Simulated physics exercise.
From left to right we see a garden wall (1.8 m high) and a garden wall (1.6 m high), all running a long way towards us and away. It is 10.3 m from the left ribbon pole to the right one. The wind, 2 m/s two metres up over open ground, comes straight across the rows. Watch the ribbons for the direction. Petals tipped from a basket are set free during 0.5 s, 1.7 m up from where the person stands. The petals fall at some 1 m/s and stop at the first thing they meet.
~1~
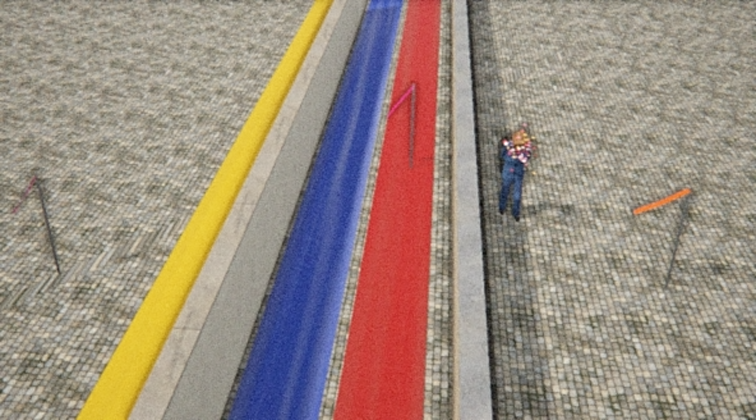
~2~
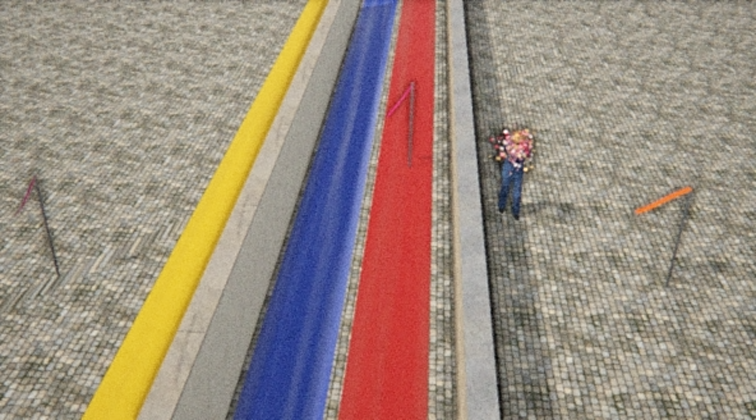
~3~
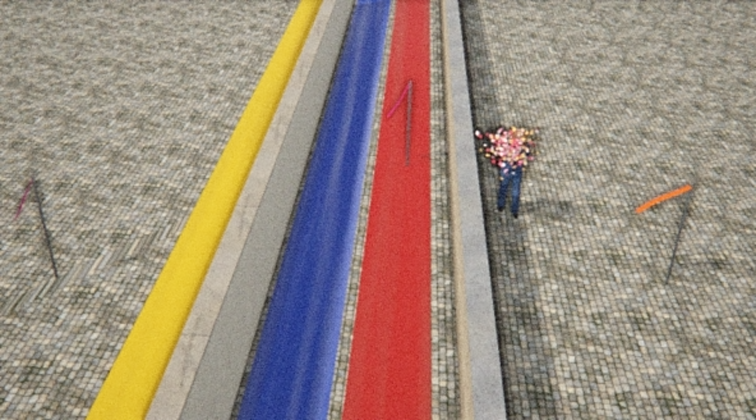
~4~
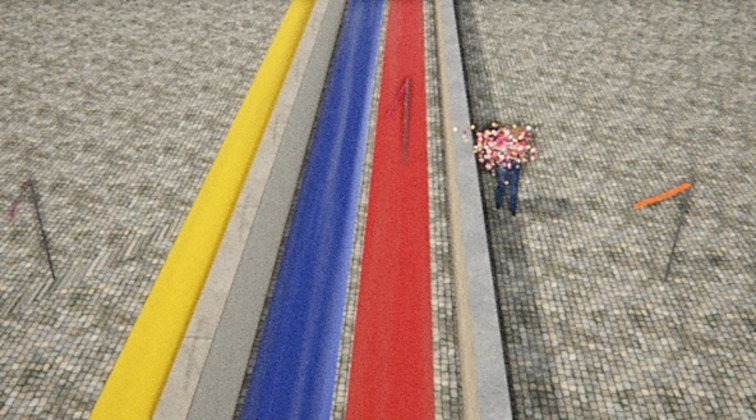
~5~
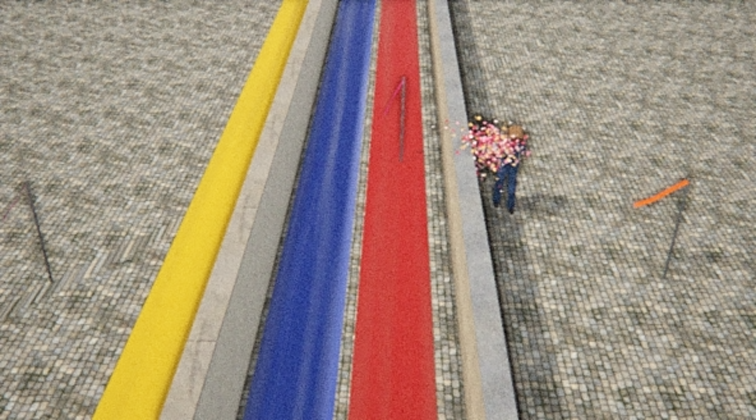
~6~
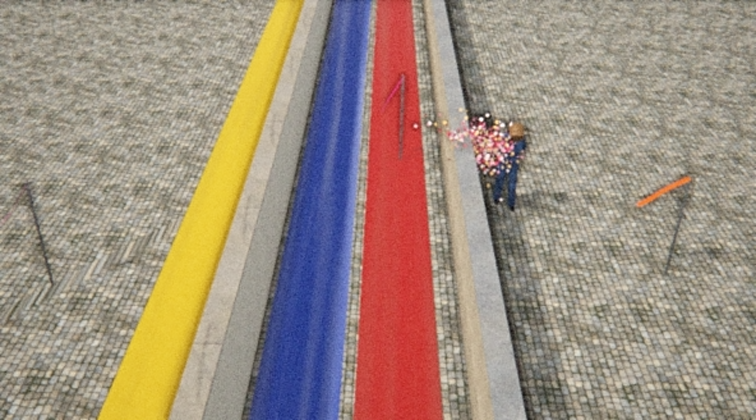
A person standing beside a low wall releasing pink and white petals that drift left over the wall towards a red strip.
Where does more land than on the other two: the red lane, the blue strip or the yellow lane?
The red one.
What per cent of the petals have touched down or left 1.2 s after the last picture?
About 40 %.
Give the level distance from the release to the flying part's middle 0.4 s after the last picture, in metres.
Roughly 1.0 m.
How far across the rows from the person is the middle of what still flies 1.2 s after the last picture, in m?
Roughly 1.5 m.
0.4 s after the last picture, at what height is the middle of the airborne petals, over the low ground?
About 1.6 m.
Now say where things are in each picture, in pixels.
In the first picture, the left ribbon ends at (14, 213), leaning 35 degrees to the left, the petals in the air span x = 505 to 535 around y = 150 and it comes from (520, 147).
In the second picture, the right ribbon ends at (636, 212), leaning 60 degrees to the left, the petals in the air span x = 500 to 530 around y = 150, the red one passes (396, 269), the yellow one passes (203, 260) and the blue one passes (316, 265).
In the third picture, the petals in the air span x = 495 to 530 around y = 150 and the top of the right garden wall crosses (466, 150).
In the fourth picture, the left ribbon ends at (10, 222), leaning 35 degrees to the left, the petals in the air span x = 480 to 525 around y = 150, the red one passes (398, 196), the yellow one passes (230, 190) and the blue one passes (329, 194).
In the fifth picture, the right ribbon ends at (635, 205), leaning 60 degrees to the left and the petals in the air span x = 465 to 515 around y = 150.
In the sixth picture, the petals in the air span x = 450 to 510 around y = 145 and the top of the right garden wall crosses (463, 145).
Then, 0.4 s after the last picture, 83 % is in the air or yet to come; 0 % lies on the red lane, 0 % on the yellow lane and 0 % on the blue strip; the middle of what still flies is 1.5 m above the low ground, near (470, 148).
Then, 1.2 s after the last picture, 58 % is in the air or yet to come; 0 % lies on the red lane, 0 % on the yellow lane and 0 % on the blue strip; the middle of what still flies is 1.3 m above the low ground, near (431, 160).
Then, 2.7 s after the last picture, 33 % is in the air or yet to come; 1 % lies on the red lane, 0 % on the yellow lane and 2 % on the blue strip; the middle of what still flies is 0.6 m above the low ground, near (390, 190).
Then, 7.2 s after the last picture, 1 % is in the air or yet to come; 18 % lies on the red lane, 0 % on the yellow lane and 4 % on the blue strip.
Then, 44.2 s after the last picture, 0 % is in the air or yet to come; 19 % lies on the red lane, 0 % on the yellow lane and 4 % on the blue strip.
